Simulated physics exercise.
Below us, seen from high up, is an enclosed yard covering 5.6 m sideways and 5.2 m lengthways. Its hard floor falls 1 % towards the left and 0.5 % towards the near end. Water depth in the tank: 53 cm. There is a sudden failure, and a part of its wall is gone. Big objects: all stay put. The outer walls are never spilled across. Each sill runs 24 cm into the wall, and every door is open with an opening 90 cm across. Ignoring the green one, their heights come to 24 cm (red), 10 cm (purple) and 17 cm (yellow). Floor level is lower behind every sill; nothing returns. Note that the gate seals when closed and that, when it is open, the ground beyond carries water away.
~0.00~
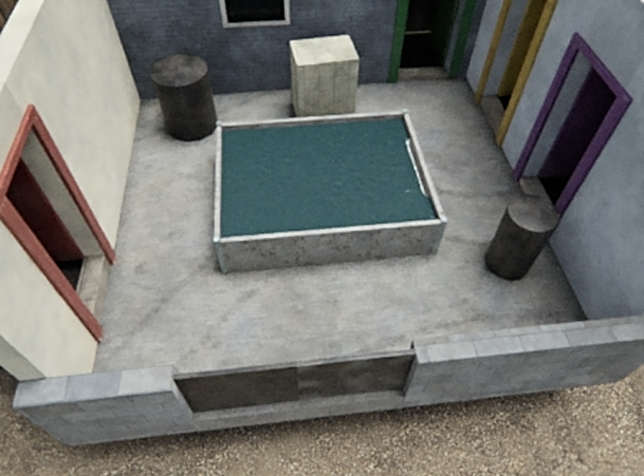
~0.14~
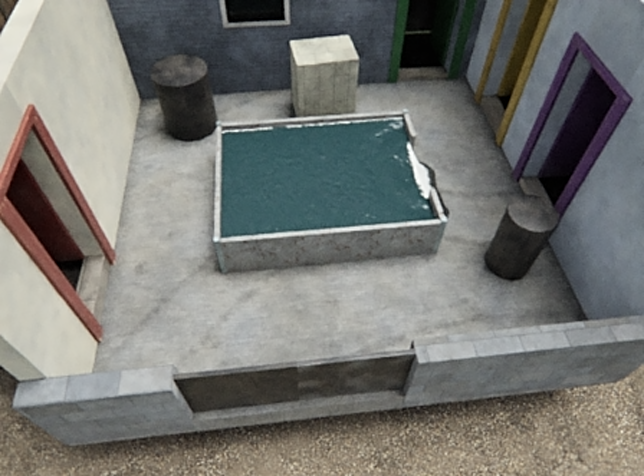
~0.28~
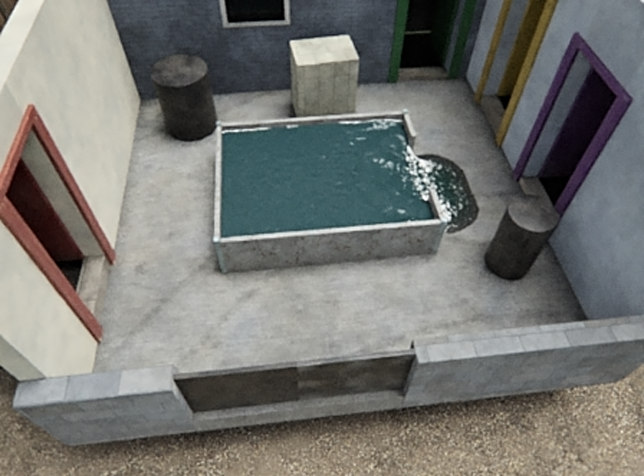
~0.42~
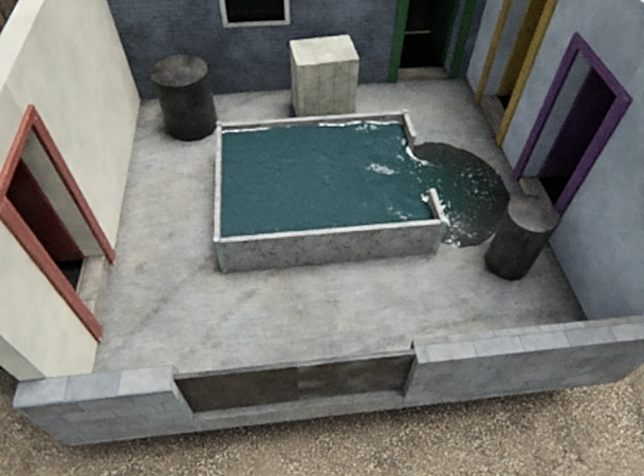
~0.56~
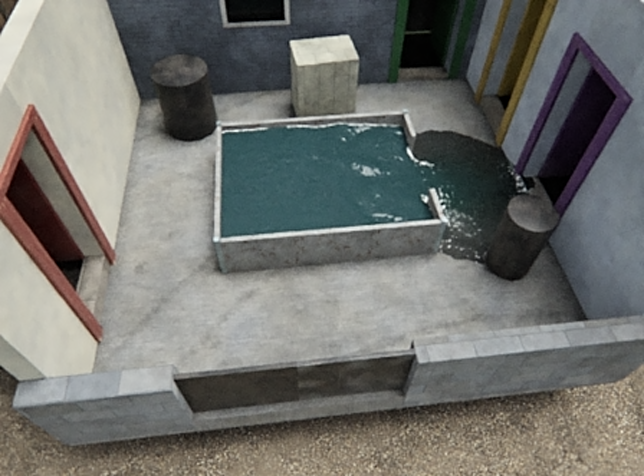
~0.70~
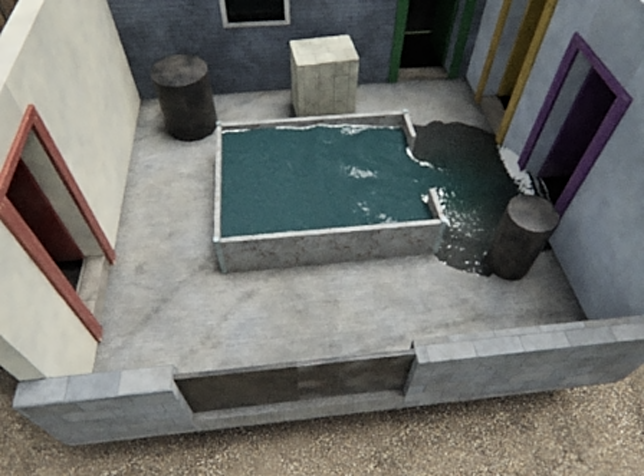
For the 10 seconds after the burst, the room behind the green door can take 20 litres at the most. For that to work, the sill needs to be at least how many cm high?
At least about 16 cm high.
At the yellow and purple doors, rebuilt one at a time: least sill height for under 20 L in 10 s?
You'd want about 11.5 centimetres at yellow and about 28 centimetres at purple.
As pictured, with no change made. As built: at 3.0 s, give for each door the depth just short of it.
In cm - red: 0, green: 19, purple: 25, yellow: 15.
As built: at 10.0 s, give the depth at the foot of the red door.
Some 10.0 centimetres.
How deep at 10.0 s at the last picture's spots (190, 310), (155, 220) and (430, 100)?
Close to 9, 10 and 8 cm deep.
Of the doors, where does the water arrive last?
It's the red door.
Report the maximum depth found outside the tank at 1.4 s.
Roughly 32 cm.
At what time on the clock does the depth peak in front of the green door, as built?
About 3.2 seconds.
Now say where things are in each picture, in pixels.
In the first frame, the tank at (322, 173) is whole and still, 53 cm deep; the green door at (433, 25) is dry.
In the second frame, the front is at a hidden place, 0.3 m from the gap at (415, 183); 0.2 m2 of floor is wet, 53 cm left at the back.
In the third frame, water pours out at (415, 185) and has run 0.7 m, to (471, 211); about 9 cm deep outside, 53 cm at the back.
In the fourth frame, the front is at (503, 195), 1.2 m from the gap at (415, 186); 1.7 m2 of floor is wet, 53 cm left at the back.
In the fifth frame, the gap is at (415, 185), the front 1.6 m out at a hidden place; the back of the tank holds 53 cm.
In the sixth frame, the front is at a hidden place, 1.7 m from the gap at (415, 184); 3.1 m2 of floor is wet, 53 cm left at the back; the green door at (433, 25), 2.7 m from the gap, is still 1.4 m from the nearest water.
After 1.4 s water covers 20 % of the floor, deepest (32 cm) near (422, 195); it has not reached the green door.
After 3.0 s water covers 35 % of the floor, deepest (27 cm) near (526, 196); 19 cm at the green door, 29 litres in over its 9 cm sill.
After 10.0 s water covers 95 % of the floor, deepest (12 cm) near (215, 214); 9 cm at the green door, 131 litres in over its 9 cm sill.
At the green door as built, the water arrived by 1.8 s and peaked near 19 cm at 3.2 s.
Run again over the same 10 s with other heights there, 41 litres in over 13.5 cm, 9 litres over 18 cm. The limit of 20 litres is kept from about 16 cm up.
